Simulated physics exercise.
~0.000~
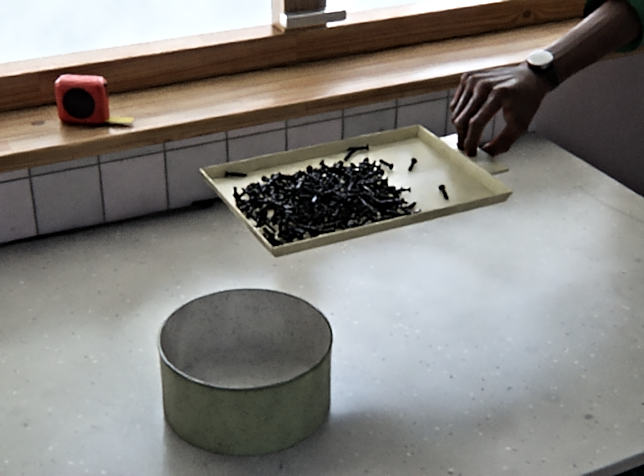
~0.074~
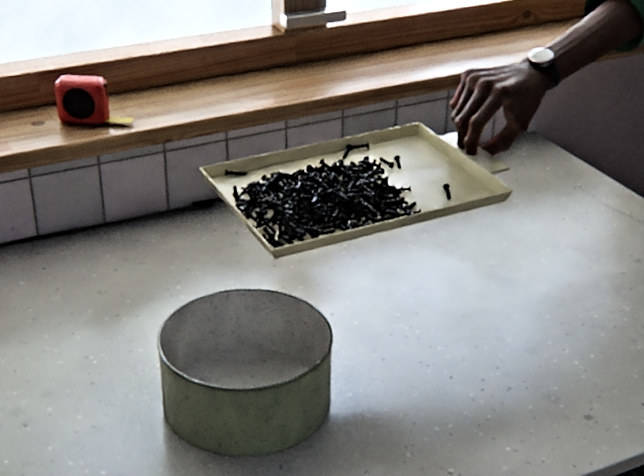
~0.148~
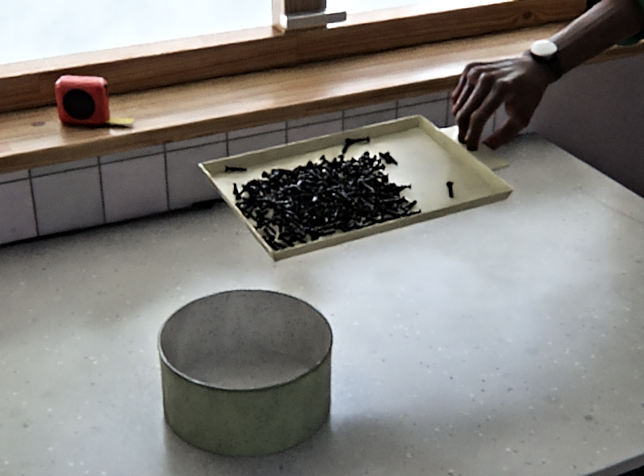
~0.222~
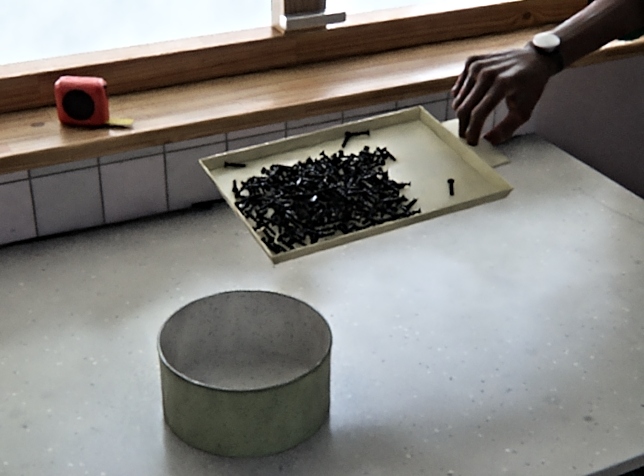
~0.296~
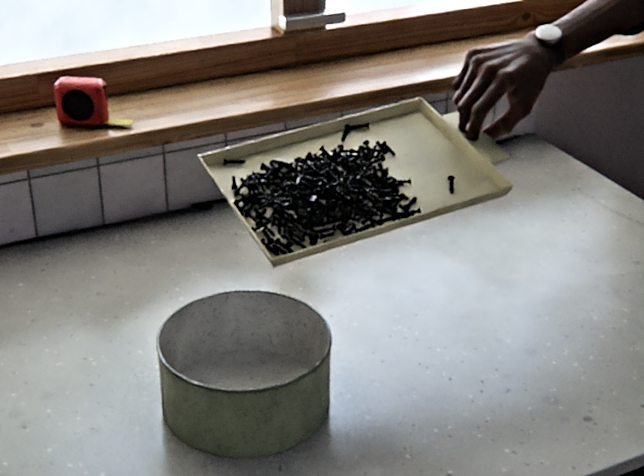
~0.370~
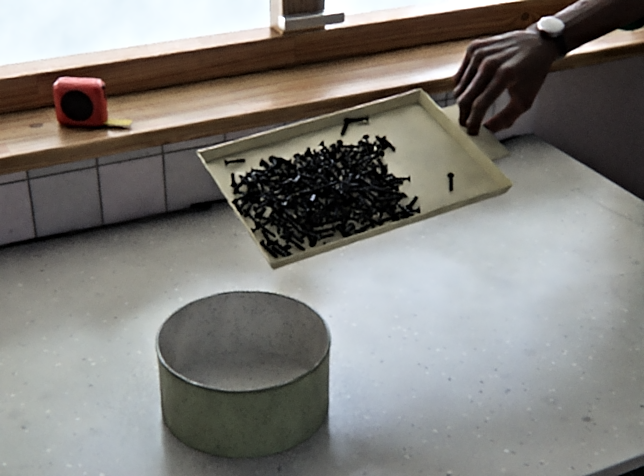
Shallow tray of black screws tilting gradually toward the viewer above a countertop, a hand gripping its far right end.
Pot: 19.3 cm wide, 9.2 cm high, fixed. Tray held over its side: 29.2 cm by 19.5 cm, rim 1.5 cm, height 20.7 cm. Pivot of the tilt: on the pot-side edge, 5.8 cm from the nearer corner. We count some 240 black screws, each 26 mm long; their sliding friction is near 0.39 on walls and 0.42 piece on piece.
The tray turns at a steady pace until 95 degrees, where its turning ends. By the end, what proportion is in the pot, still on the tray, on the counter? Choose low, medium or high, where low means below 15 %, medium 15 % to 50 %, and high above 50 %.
Shares - pot: High, left on the tray: Low, counter: Medium.
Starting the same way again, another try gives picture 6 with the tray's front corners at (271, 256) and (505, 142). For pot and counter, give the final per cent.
Split: Pot = 100, counter = 0.
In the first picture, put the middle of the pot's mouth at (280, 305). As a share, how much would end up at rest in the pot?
Something like 25 per cent would settle in it.
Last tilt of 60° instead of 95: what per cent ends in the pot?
Estimated share: About 55 %.
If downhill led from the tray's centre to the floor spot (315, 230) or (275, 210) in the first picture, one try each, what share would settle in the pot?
The share comes to roughly 95 in a hundred, then roughly 75 in a hundred.
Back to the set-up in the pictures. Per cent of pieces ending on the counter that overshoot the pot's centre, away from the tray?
I'd put it close to 10 per cent.
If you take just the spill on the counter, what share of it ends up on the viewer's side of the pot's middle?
Near 100 in a hundred.
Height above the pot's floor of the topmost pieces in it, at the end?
Around 3.0 cm above the floor.
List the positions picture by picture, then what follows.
Tray tilt 0 degrees, front corners at (275, 245) and (507, 190); middle of the pieces at (326, 199); pot at (245, 334), in the first frame.
Tray tilt 1 degrees, front corners at (275, 246) and (507, 189); middle of the pieces at (326, 198), in the second frame.
Tray tilt 4 degrees, front corners at (275, 249) and (508, 188), lowest corner left front; middle of the pieces at (326, 197), in the third frame.
Tray tilt 7 degrees, front corners at (275, 253) and (508, 186), lowest corner left front; middle of the pieces at (326, 195), in the fourth frame.
Tray tilt 10 degrees, front corners at (274, 256) and (508, 184), lowest corner left front; middle of the pieces at (326, 193), in the fifth frame.
Tray tilt 13 degrees, front corners at (273, 258) and (507, 183), lowest corner left front; middle of the pieces at (325, 190); pot at (244, 337). The tray's pace is about 40 degrees a second, in the sixth frame.
After 1.27 s, tilt 51 degrees; the tray holds 100 %, the pot 0 %.
Then, at 1.87 s, tilt 77 degrees; the tray holds 15 %, the pot 50 %.
Then, at 2.52 s, tilt 95 degrees; the tray holds 0 %, the pot 65 %.
By 3.0 s all is still; pot 65 %, tray 0 %, counter 35 %.
